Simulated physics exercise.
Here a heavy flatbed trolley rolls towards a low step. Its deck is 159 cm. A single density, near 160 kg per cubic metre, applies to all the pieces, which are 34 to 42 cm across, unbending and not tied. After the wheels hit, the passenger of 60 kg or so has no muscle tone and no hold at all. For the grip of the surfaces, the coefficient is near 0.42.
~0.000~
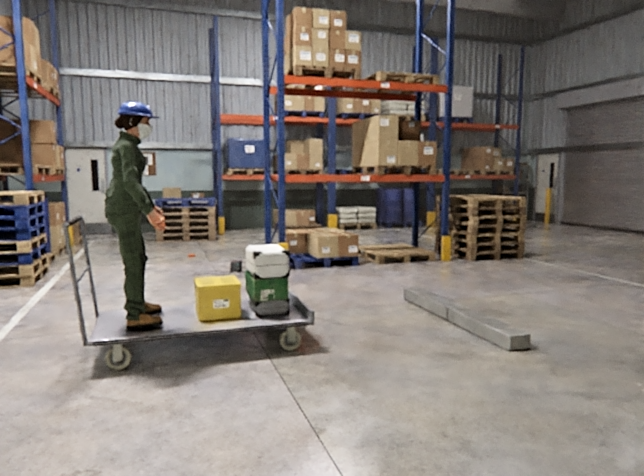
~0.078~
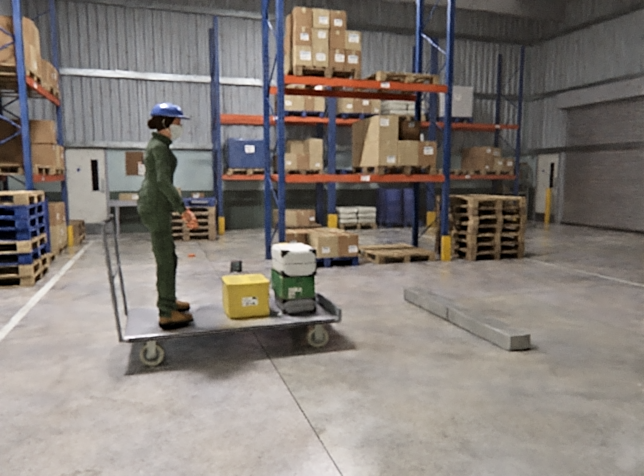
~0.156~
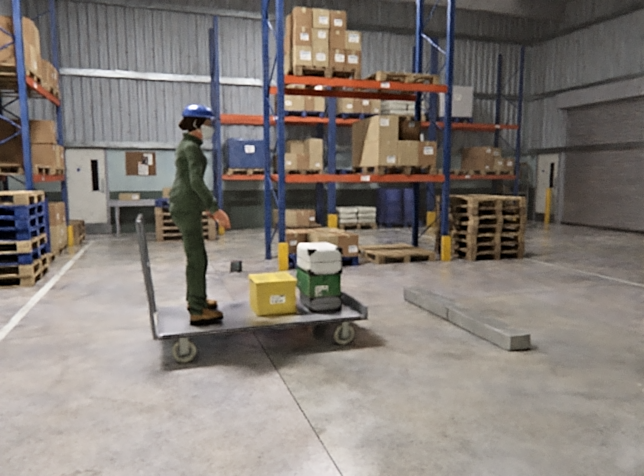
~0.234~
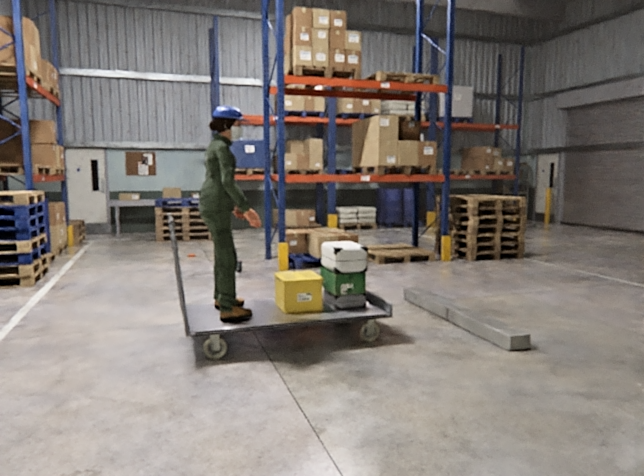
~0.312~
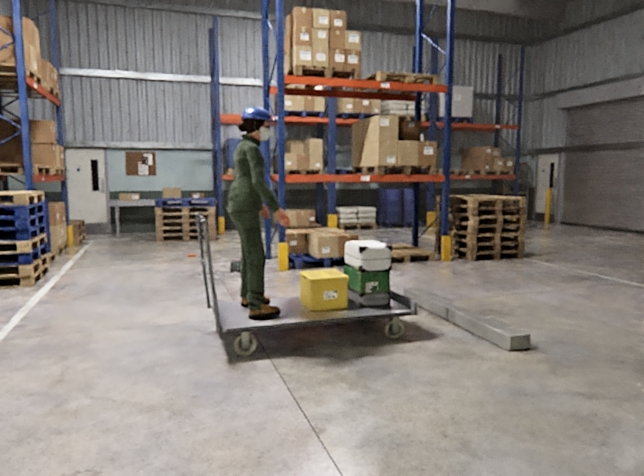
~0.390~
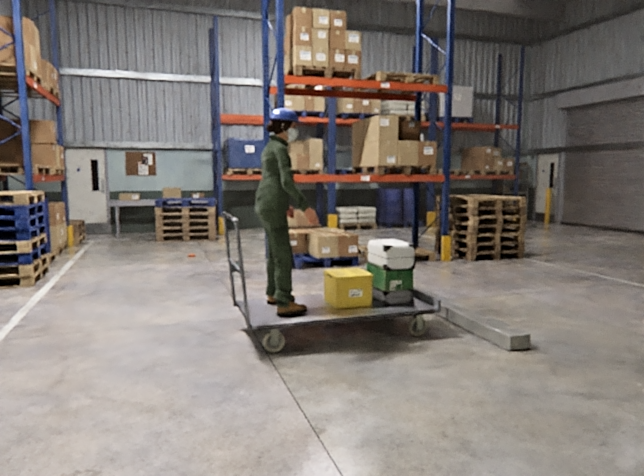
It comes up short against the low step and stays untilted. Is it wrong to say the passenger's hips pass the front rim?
No, that is right; they pass the front rim.
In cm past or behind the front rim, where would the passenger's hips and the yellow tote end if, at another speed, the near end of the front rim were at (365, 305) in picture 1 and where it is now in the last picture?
So the hips settle 70 cm short of the front rim, while the yellow one stops 50 cm behind it.
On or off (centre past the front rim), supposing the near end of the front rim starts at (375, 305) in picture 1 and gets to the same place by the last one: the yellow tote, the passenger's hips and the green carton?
Result: Yellow kept; hips kept; green lost.
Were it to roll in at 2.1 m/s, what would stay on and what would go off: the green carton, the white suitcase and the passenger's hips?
With that change: Green going, white going, hips staying.
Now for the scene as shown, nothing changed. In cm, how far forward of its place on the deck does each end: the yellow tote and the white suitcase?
Forward shift in cm: Yellow 20, white 225.
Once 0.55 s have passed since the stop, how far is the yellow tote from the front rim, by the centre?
Roughly 50 cm behind it.
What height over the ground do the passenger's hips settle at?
The hips settle roughly 10 cm above the ground.
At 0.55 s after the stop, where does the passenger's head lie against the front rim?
50 cm past.
The wheels strike at 0.53 s.
After 1.08 s the passenger's hips are 13 cm behind the rim, near (445, 257) in the last picture's view.
After 1.53 s the passenger's hips are 47 cm past the rim, near (495, 298) in the last picture's view.
When all is still (2.6 s), past the rim, white suitcase, green carton and the passenger's hips; behind it, grey suitcase and yellow tote.
